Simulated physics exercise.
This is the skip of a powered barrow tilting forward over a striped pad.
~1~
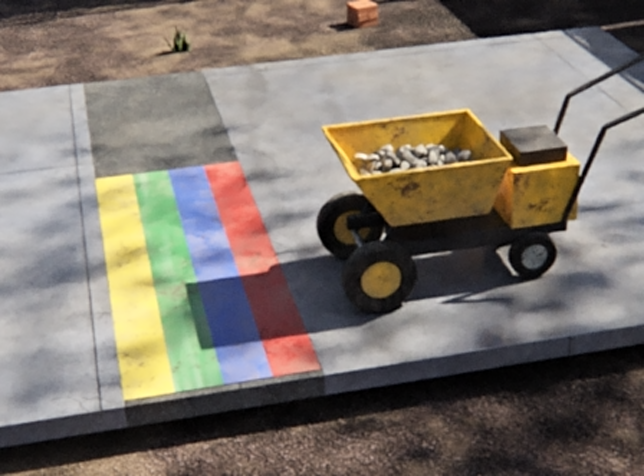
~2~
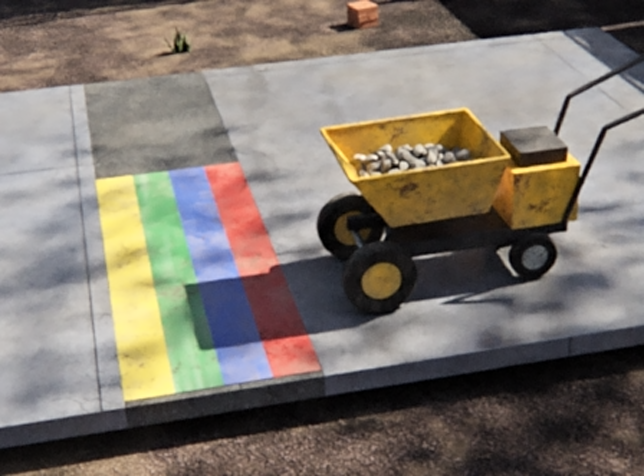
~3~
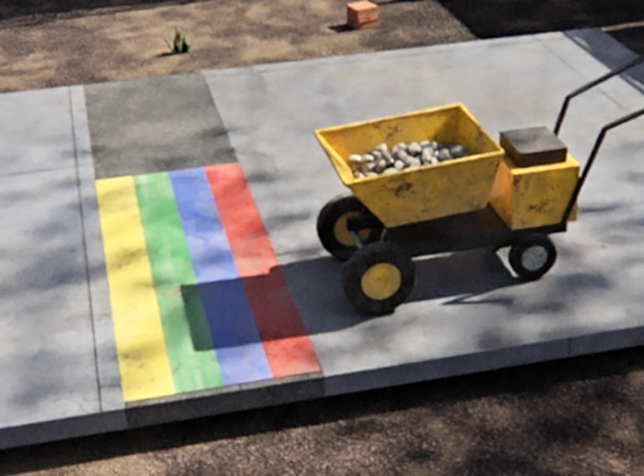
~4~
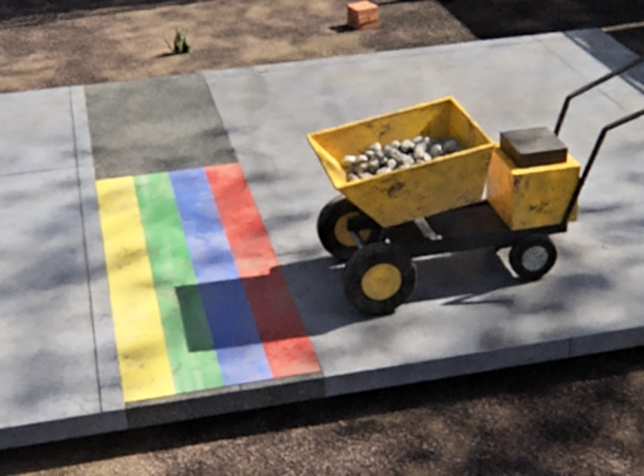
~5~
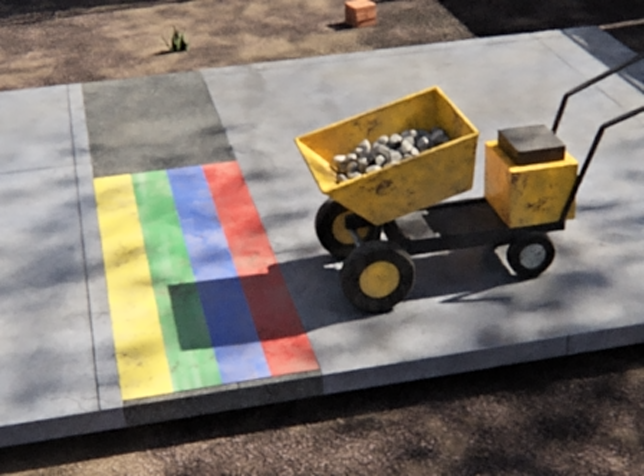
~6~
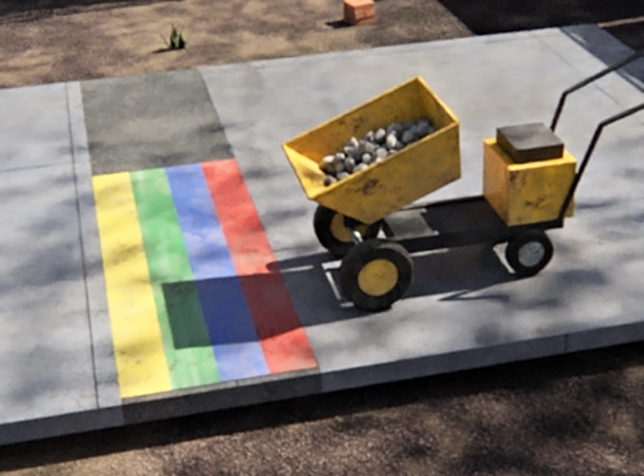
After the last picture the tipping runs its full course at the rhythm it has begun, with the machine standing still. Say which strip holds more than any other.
Most covered: The blue band.
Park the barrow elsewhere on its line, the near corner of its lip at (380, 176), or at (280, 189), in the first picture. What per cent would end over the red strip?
First some 40, then 0 per cent.
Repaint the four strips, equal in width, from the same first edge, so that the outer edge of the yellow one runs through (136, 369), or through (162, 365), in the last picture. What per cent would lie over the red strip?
The first gives 10 %, the second 10 %.
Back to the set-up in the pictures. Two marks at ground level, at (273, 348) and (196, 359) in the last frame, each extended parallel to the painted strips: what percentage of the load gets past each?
About 80 and 20 per cent.
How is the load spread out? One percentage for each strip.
Red strip near 15; blue strip near 50; green strip near 20; yellow strip near 5.
Soon after the last picture, skip tipped steeply; all in the skip.
A little later, skip tipped right over; most in the skip; a stray few over the red strip; a small part over the blue strip.
Later still, skip tipped right over; about a quarter in the skip; a small part over the red strip; about half over the blue strip; about a quarter over the green strip; a small part over the yellow strip; a stray few off the paint.
At rest, skip tipped right over; a small part in the skip; a small part over the red strip; about half over the blue strip; about a quarter over the green strip; a small part over the yellow strip; a stray few off the paint.
